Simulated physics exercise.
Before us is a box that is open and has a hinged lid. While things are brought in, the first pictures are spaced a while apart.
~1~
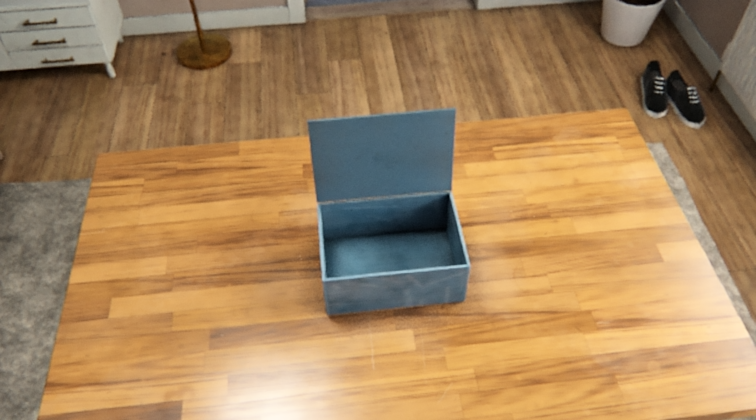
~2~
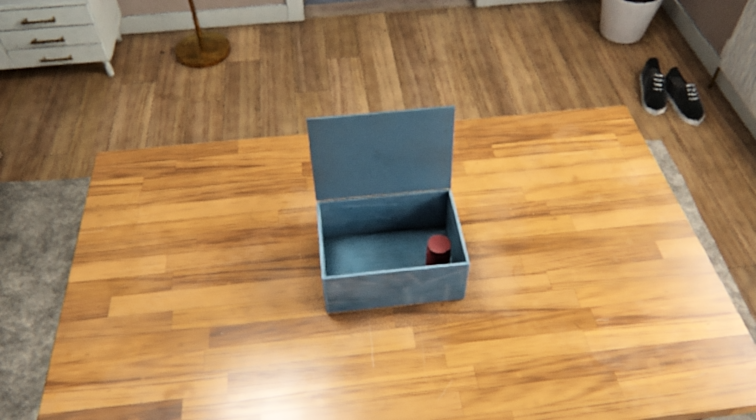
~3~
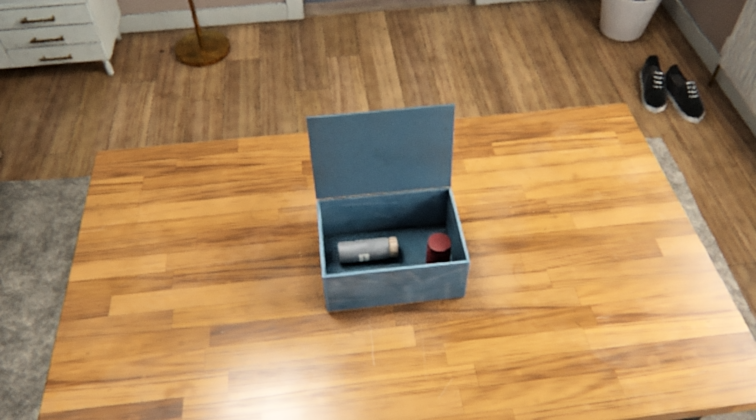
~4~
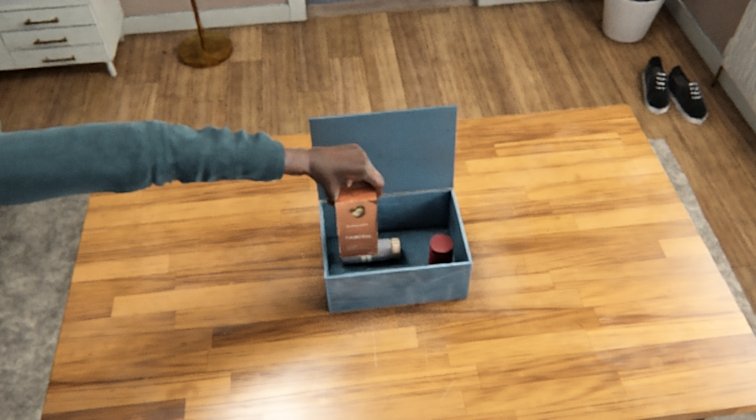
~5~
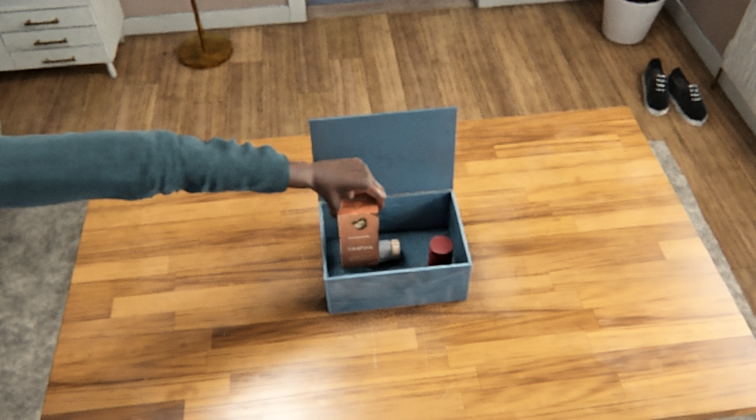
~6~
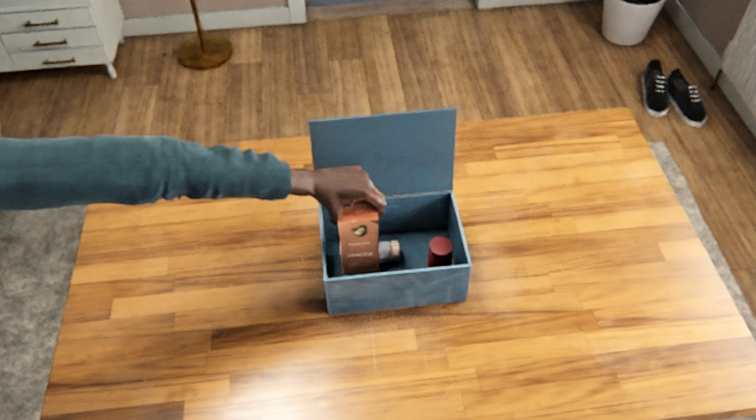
A red shaker and a dark cylinder appear in the open box, then a hand lowers an orange carton inside.
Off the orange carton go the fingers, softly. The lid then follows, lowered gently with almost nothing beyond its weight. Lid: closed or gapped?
Gapped.
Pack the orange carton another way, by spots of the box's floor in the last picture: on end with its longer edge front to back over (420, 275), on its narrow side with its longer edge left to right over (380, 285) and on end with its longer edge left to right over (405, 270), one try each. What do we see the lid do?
In case one it ends up closed, in case two it ends up closed and in case three it remains open.
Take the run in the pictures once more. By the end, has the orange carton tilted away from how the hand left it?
Well, it stays just as set.
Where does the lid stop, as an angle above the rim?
The answer is about 30 degrees.
Then, 0.40 s on from there, orange carton shifted about its own width near (357, 257).
Then, 1.20 s on from there, lid starting down; orange carton shifted about its own width near (358, 257); grey shaker shifted about its own width.
Then, 1.60 s on from there, lid 60° above the rim; orange carton shifted about its own width near (358, 257); grey shaker shifted about its own width.
Then, 1.90 s on from there, lid 39° above the rim; orange carton shifted about its own width near (358, 257); grey shaker shifted about its own width.
In the end, lid 30° above the rim; moved from the start, orange carton and grey shaker; red shaker unmoved. At the end, from the last picture's camera, orange carton near (358, 257).
